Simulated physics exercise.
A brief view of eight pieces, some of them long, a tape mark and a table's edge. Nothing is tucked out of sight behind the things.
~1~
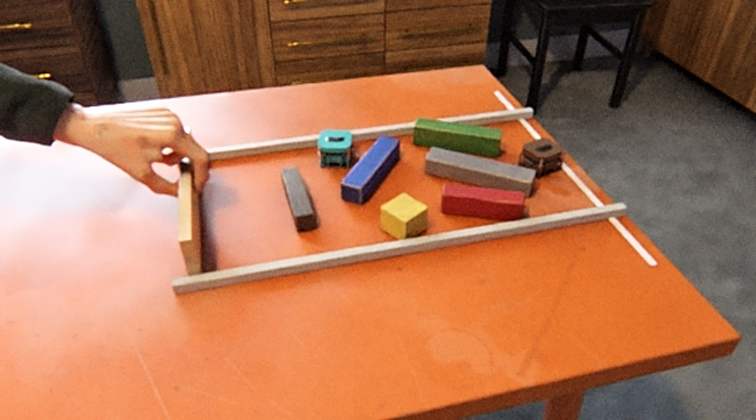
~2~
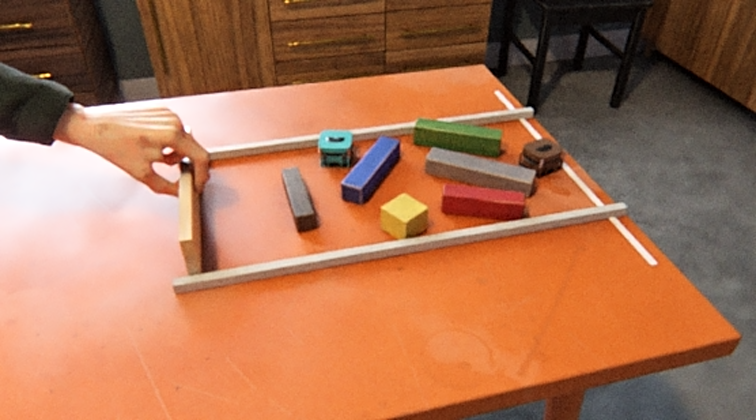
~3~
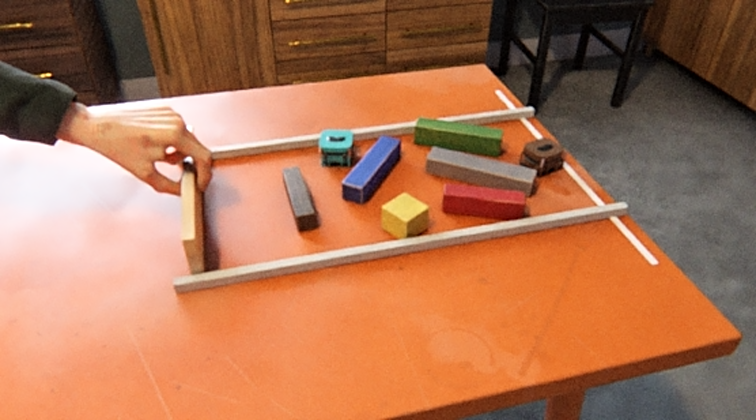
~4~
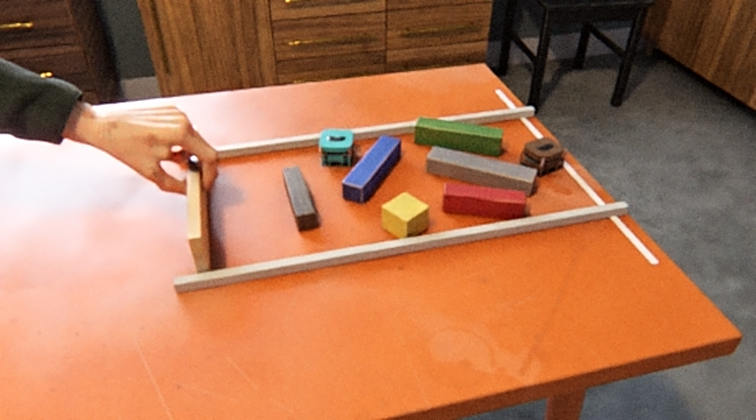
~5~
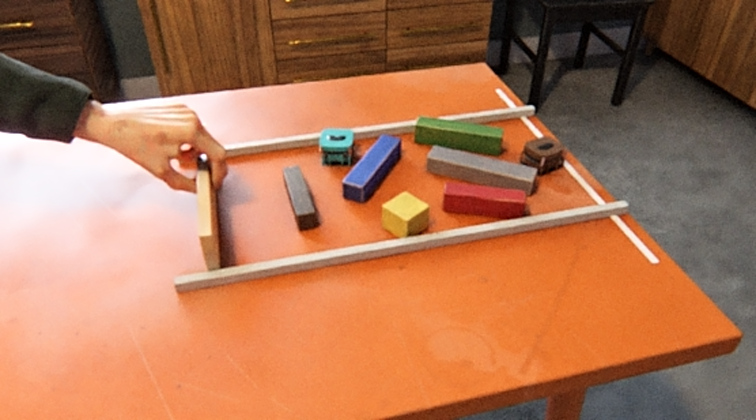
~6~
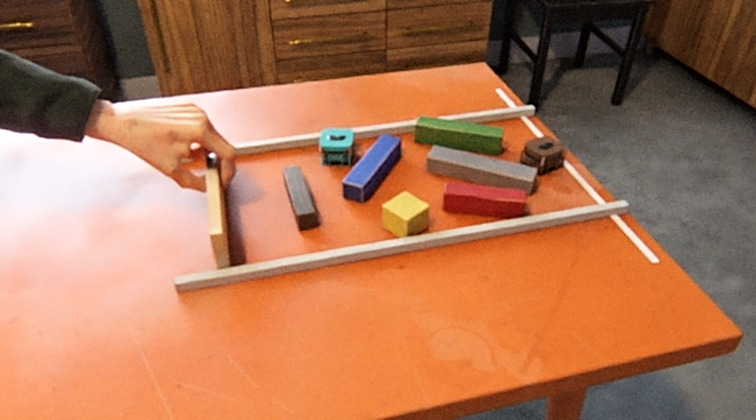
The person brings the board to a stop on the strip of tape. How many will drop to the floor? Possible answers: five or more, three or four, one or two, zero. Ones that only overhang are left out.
Well, more than four end up dropping off.
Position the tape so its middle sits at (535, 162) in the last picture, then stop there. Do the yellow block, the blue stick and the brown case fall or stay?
Yellow block: Stays in place; blue stick: Stays in place; brown case: Goes down.
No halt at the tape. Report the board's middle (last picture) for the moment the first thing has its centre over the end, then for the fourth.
(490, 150) and (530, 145).
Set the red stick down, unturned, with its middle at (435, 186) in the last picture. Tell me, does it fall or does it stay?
Then it is lost.
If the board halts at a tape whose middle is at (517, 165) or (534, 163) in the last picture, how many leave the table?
In the first try the count is 3, and in the second it is 4.
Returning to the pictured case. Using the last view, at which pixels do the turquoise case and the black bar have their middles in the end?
The turquoise case settles near (547, 117); as for the black bar, near (574, 155).
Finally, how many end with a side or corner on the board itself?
In contact: 3.
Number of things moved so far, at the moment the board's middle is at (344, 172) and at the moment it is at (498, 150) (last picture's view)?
At the first spot 3, then 8.
A little later, none off yet; brown case at rest near (543, 155); green bar at rest near (459, 135); grey bar at rest near (480, 170).
Next, none off yet; brown case shifted a little near (553, 152); green bar shifted about its own width near (510, 128); grey bar shifted about its own width near (552, 173).
When it is over, the number that fall off is five or more; down, blue stick, red stick, grey bar, green bar and brown case.
